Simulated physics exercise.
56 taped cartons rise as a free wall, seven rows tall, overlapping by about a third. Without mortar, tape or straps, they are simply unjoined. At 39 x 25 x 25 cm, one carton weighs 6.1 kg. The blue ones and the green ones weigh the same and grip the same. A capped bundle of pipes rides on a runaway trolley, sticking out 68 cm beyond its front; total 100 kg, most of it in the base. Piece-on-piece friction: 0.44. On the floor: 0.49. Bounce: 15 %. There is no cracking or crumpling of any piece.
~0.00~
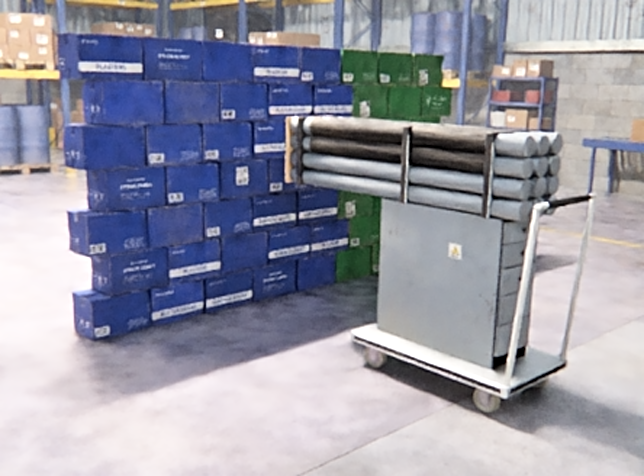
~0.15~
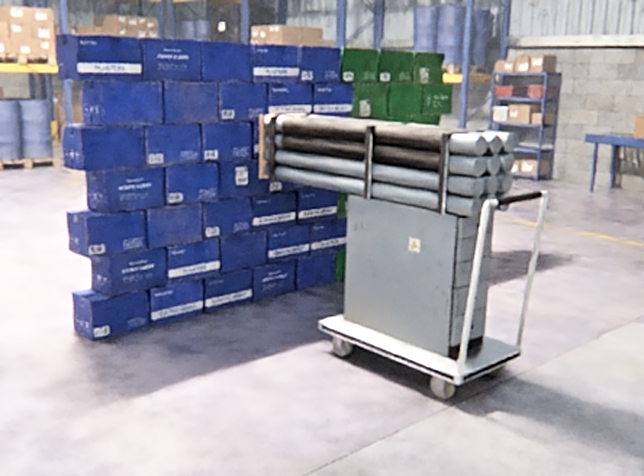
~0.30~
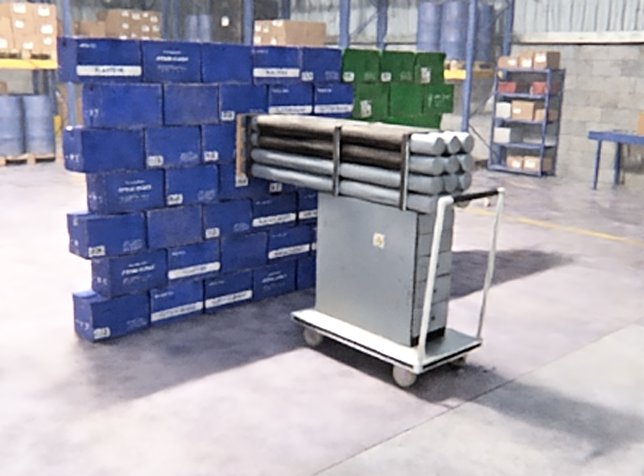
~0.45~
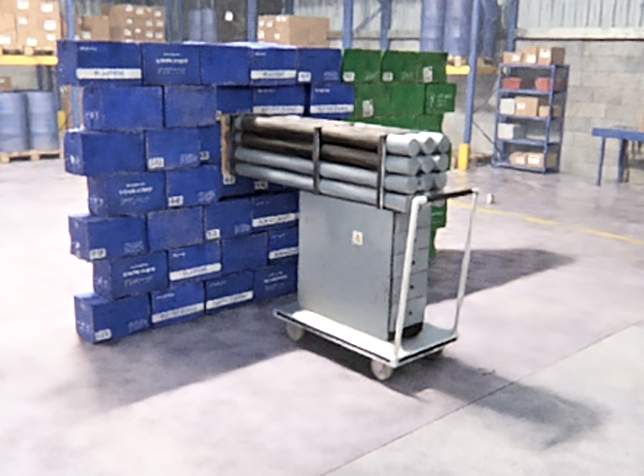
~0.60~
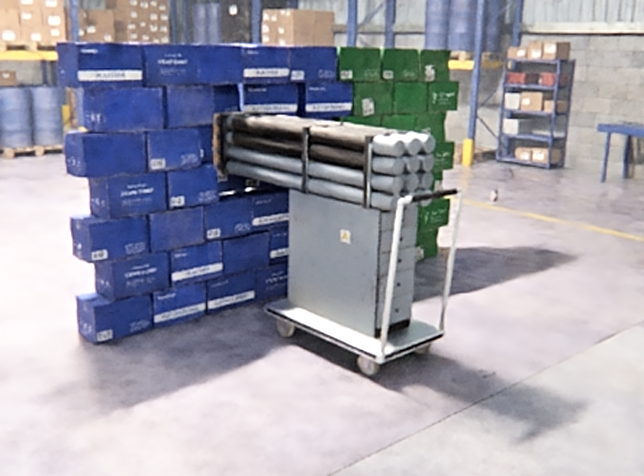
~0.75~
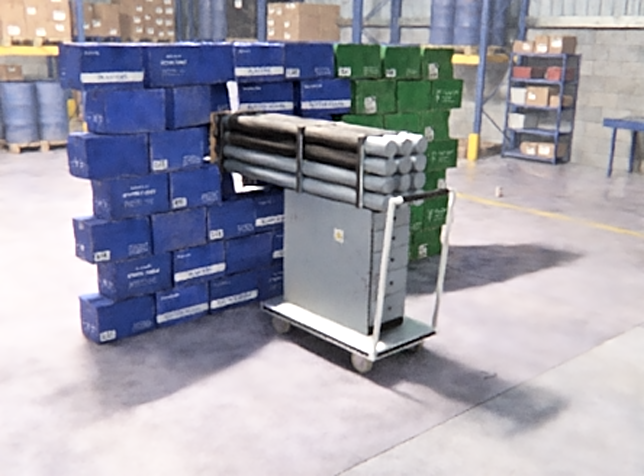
In a warehouse, a trolley loaded with grey pipes rolls left into a stacked wall of blue and green cartons, pushing some out of line.
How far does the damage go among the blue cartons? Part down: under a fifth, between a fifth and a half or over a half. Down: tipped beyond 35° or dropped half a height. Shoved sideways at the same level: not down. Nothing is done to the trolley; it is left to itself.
A fifth up to a half.
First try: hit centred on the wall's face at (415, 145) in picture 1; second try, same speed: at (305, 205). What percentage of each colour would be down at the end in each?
For blue it's 0 then 0 per cent, for green 60 then 0 per cent.
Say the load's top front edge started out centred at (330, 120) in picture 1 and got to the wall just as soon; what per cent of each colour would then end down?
You'd end up with blue at 30 per cent down and green at 0 per cent.
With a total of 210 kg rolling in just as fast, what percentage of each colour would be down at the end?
Down at the end: Blue 30 per cent, green 0 per cent.
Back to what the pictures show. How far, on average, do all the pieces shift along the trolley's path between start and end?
Mean shift: Around 25 cm.
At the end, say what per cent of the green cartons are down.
Green: 0%.
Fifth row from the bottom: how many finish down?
Count down in that row: 3.
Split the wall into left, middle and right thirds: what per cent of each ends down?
Left third 30 percent, middle third 50 percent, right third 0 percent.
After 0.96 s, load 38 cm past the wall's line, still rolling; 3 of the 35 blue cartons down (3 of 56 in all colours); top blue carton leaning 10°; top green carton leaning 12°.
After 1.26 s, load 45 cm past the wall's line, still rolling; 10 of the 35 blue cartons down (10 of 56 in all colours); top blue carton leaning 56°, 10 cm lower; top green carton leaning 18°.
After 1.56 s, load 51 cm past the wall's line, still rolling; 13 of the 35 blue cartons down (14 of 56 in all colours); top blue carton on its side; top green carton leaning 47°, 10 cm lower.
After 2.00 s, load 57 cm past the wall's line, still rolling; 13 of the 35 blue cartons down (14 of 56 in all colours); top blue carton upside down; top green carton on its side.
At rest (3.4 s), load 59 cm past the wall's line, stopped; 13 of the 35 blue cartons down (14 of 56 in all colours); top blue carton on its side; top green carton on its side. That is 37 per cent. As the last picture would show them, middles, top blue carton near (50, 260), top green carton near (311, 244).
